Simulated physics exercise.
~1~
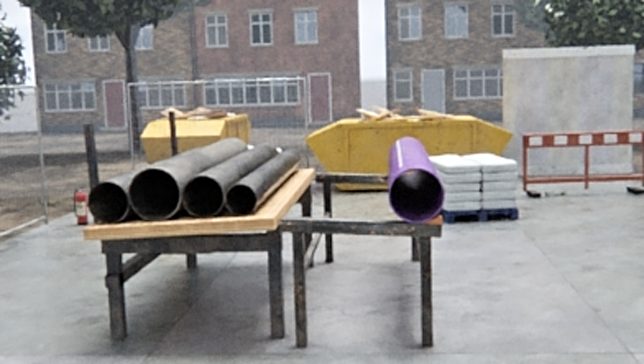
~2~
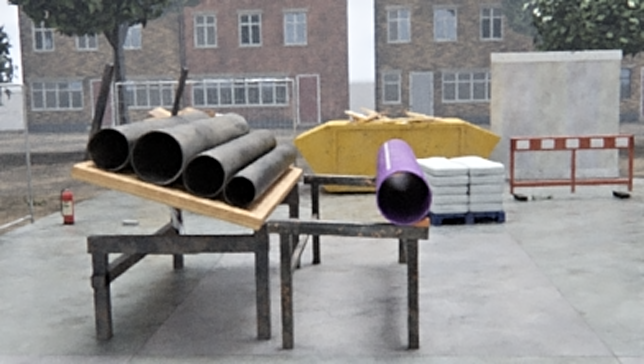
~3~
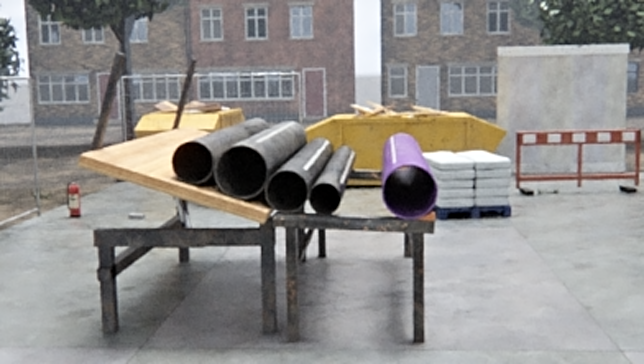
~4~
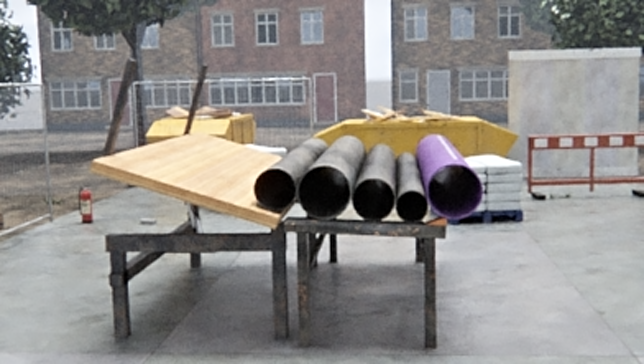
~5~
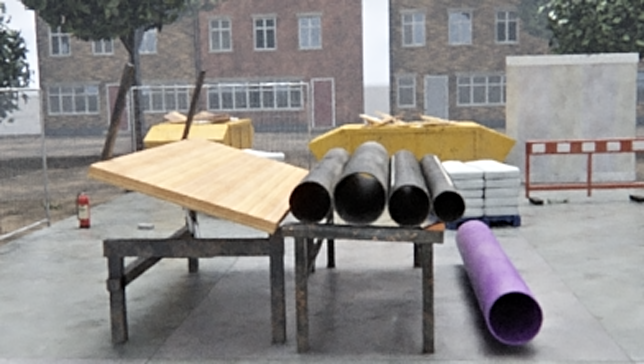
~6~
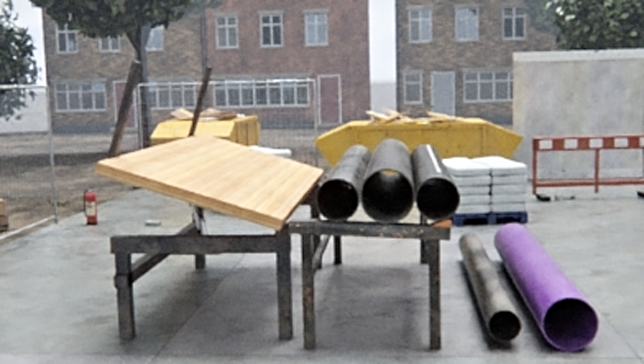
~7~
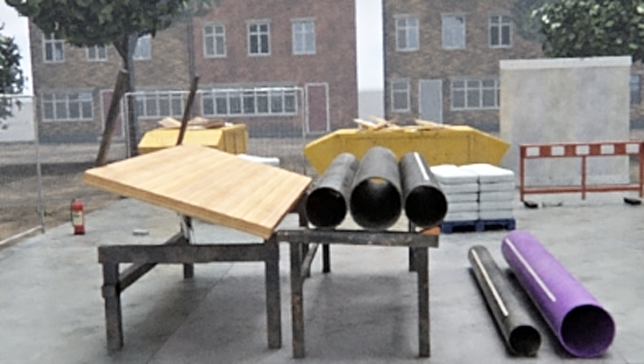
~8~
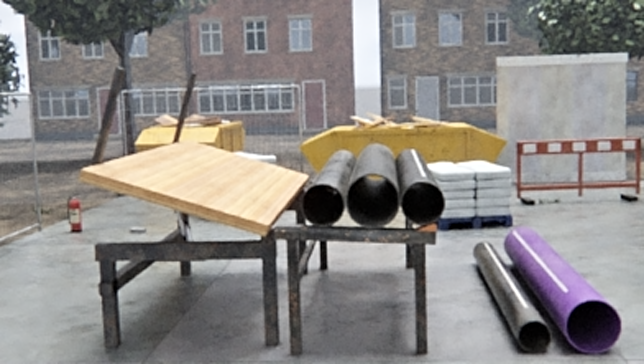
Dark pipes roll right off a tilting table, and a purple and dark one fall.
